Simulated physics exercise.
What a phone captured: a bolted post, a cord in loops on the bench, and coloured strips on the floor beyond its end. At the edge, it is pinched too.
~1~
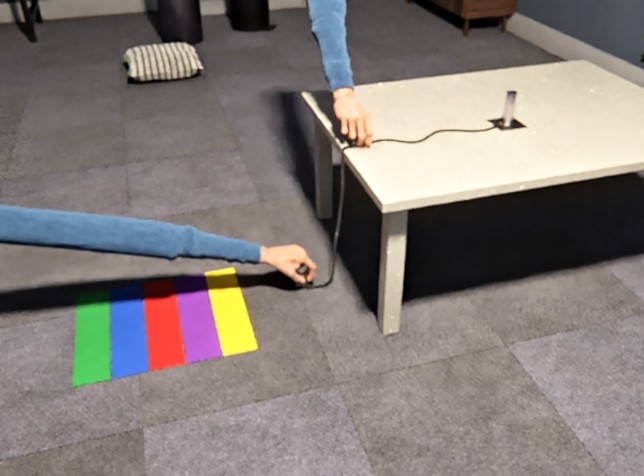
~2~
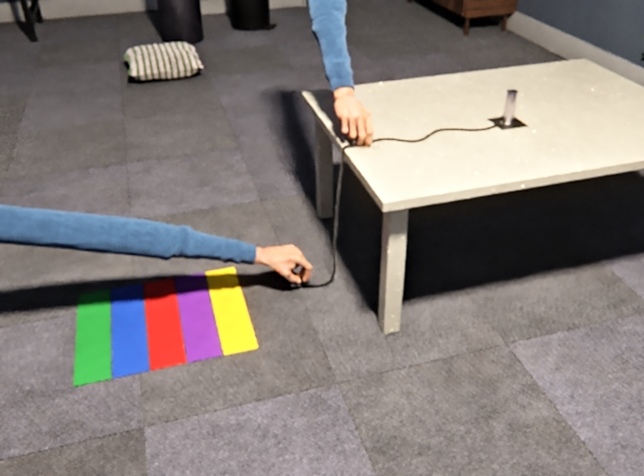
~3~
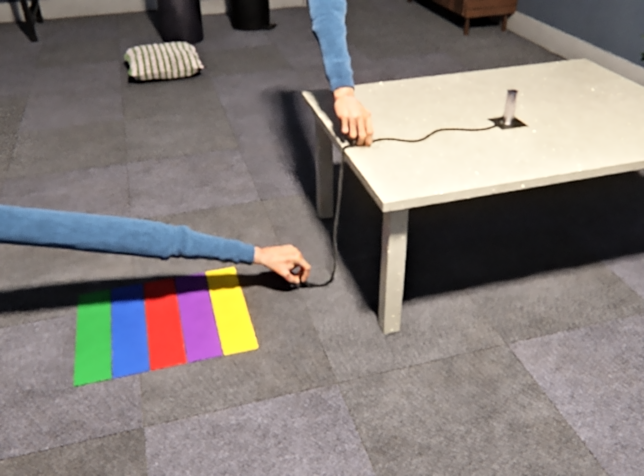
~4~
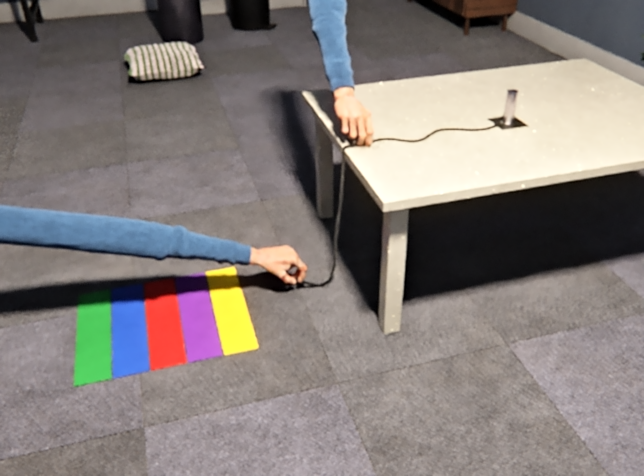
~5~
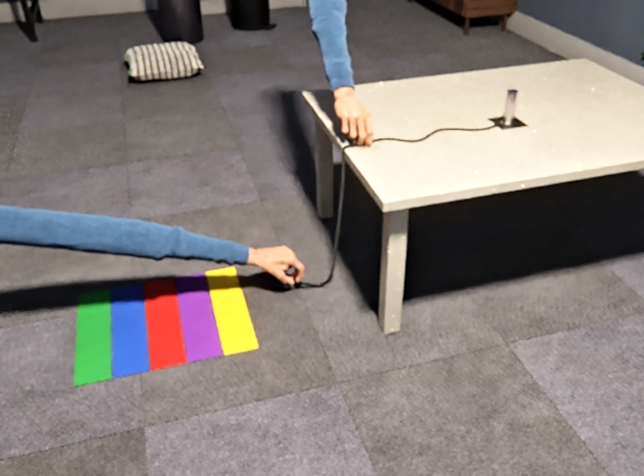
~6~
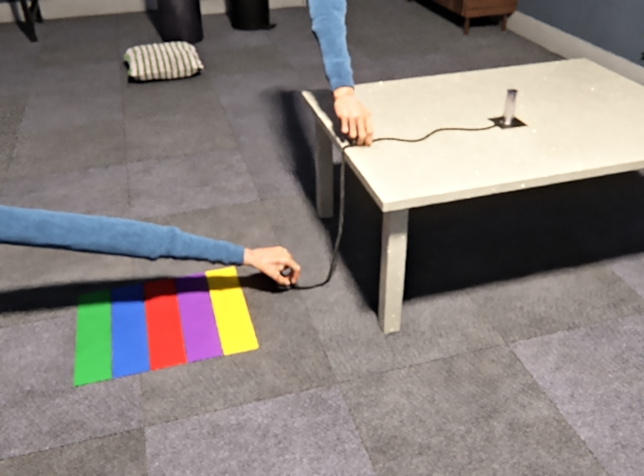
A room with grey carpet tiles is seen from a fixed, slightly raised view, with a pale low table at right and a striped cushion at upper left. Green, blue, red, purple and yellow strips lie side by side on the floor at left, while a dark cord runs from a small upright object across the tabletop and over its edge. One blue-sleeved hand stays at the edge on the cord as another, low beside the yellow strip, draws its end very slightly left.
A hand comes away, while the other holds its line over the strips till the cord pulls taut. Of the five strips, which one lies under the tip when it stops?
The purple strip.
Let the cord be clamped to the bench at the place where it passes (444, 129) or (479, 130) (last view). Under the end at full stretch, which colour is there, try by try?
Colour per try: Purple / purple.
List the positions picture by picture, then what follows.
The first picture shows end (306, 279); yellow (236, 335); purple (201, 342); red (166, 350); blue (129, 357); green (92, 365).
The second picture shows end (302, 280); cord through (481, 130) (429, 136) (376, 141) (341, 172) (336, 228) (333, 274).
The third picture shows end (300, 280).
The fourth picture shows end (297, 281); cord through (481, 130) (429, 135) (377, 140) (343, 172) (337, 228) (332, 274).
The fifth picture shows end (295, 281).
The sixth picture shows end (290, 282); cord through (481, 129) (429, 135) (376, 140) (343, 172) (340, 227) (329, 274).
Soon after, end near (257, 288); short of the strips.
Then, end near (219, 295); over yellow.
At full stretch, end near (196, 299); over purple. The end stops over the purple strip.
